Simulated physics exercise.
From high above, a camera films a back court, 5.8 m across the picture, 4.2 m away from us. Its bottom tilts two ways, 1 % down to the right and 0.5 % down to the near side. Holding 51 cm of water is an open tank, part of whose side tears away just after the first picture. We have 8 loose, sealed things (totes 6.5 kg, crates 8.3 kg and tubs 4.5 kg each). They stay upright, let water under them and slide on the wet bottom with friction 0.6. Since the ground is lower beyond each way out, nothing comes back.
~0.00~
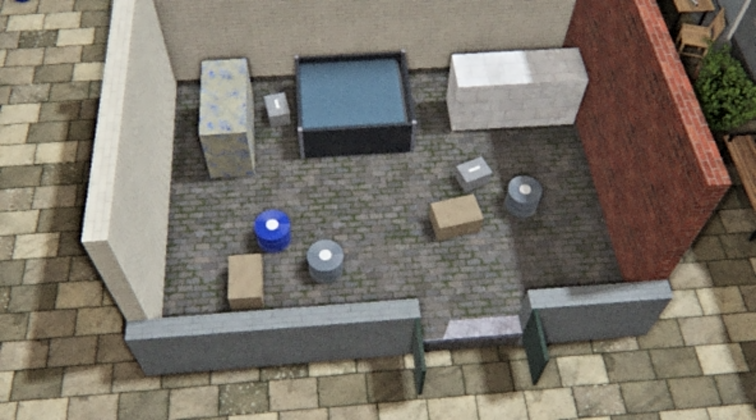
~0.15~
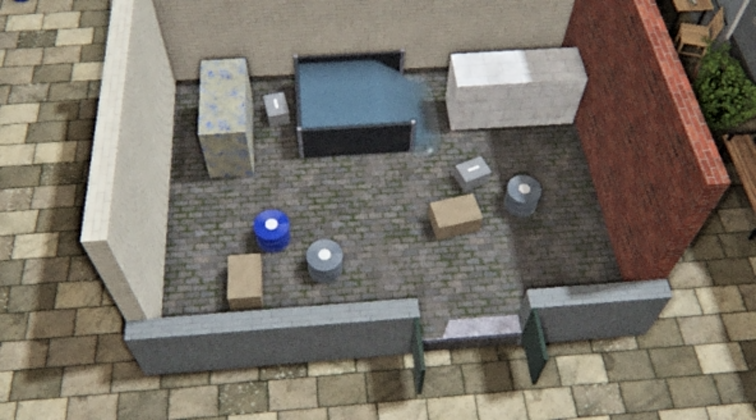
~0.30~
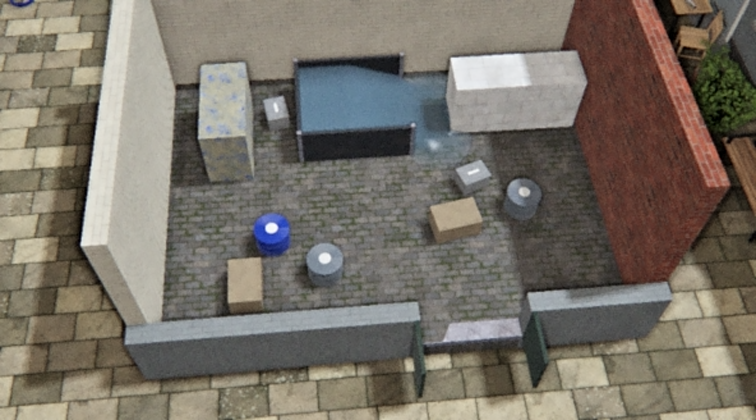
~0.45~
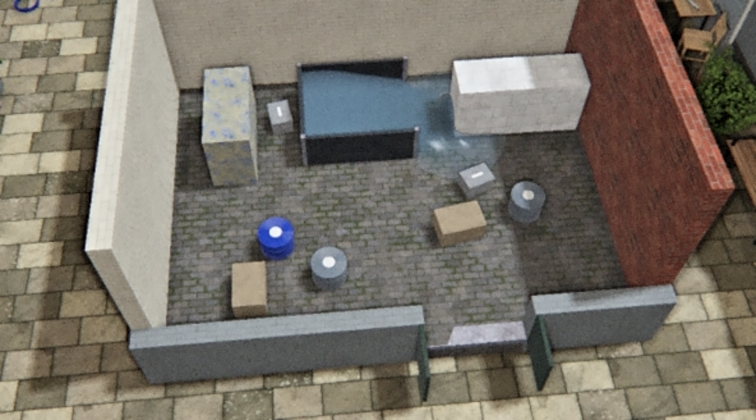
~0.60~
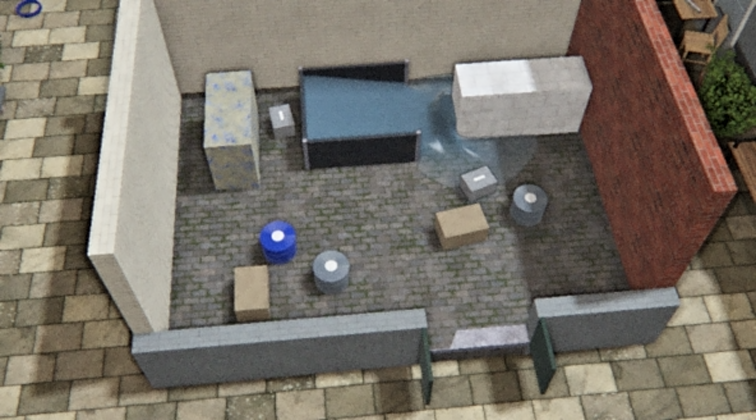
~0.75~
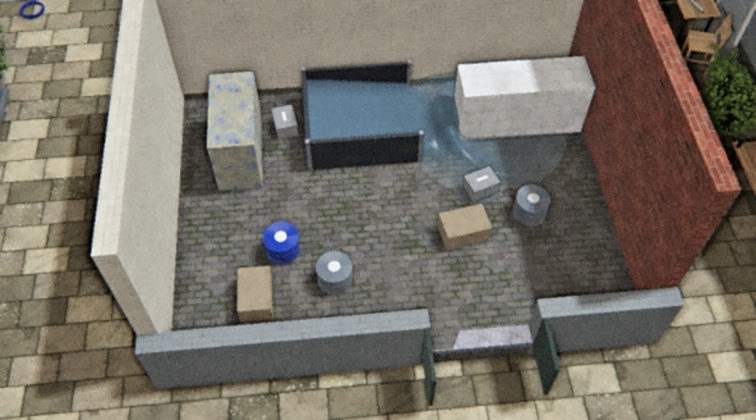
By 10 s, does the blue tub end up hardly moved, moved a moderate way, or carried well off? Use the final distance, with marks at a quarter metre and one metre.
It hardly moved.
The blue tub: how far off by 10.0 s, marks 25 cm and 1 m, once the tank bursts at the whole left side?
Afterwards the blue tub is carried a long way.
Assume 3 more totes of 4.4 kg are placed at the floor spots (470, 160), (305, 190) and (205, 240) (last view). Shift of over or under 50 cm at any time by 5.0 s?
Note, same order as listed: Beyond the limit, inside the limit, inside the limit.
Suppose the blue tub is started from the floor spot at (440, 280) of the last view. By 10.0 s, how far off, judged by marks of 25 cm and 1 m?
Observed: Object goes well off.
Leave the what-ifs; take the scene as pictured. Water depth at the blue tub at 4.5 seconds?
Depth approx. 0 cm.
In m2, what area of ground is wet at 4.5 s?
About 15 m2.
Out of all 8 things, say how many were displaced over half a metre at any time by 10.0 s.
My count gives 4.
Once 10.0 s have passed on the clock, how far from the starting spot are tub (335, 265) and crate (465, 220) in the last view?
Lab note - net shifts in order: 5 cm; 150 cm.
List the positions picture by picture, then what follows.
The blue tub at (272, 225) rests on the ground; 1.9 m2 under water; 0 of 8 have shifted, in the first frame.
The blue tub at (271, 224) rests on the ground; water covers 2.6 m2; 0 of 8 have shifted, in the second frame.
The blue tub at (271, 228) rests on the ground; water covers 3.3 m2; 0 of 8 have shifted, in the third frame.
The blue tub at (275, 232), on the bottom; 3.9 m2 under water; 0 of 8 have shifted, in the fourth frame.
The blue tub at (277, 236), on the bottom; water covers 4.5 m2; 0 of 8 have shifted, in the fifth frame.
The blue tub at (280, 237), on the bottom; 5.1 m2 under water; 1 of 8 have shifted, in the sixth frame.
After 2.0 s the blue tub is near (280, 237), 0.0 m from its start, aground; 0 of 8 are out; 1 afloat.
After 4.5 s the blue tub is near (280, 237), 0.0 m from its start, aground; 0 of 8 are out; 3 afloat.
After 7.0 s the blue tub is near (280, 237), 0.0 m from its start, aground; 0 of 8 are out; 2 afloat.
After 10.0 s the blue tub is near (280, 237), 0.0 m from its start, aground; 0 of 8 are out; 2 afloat.
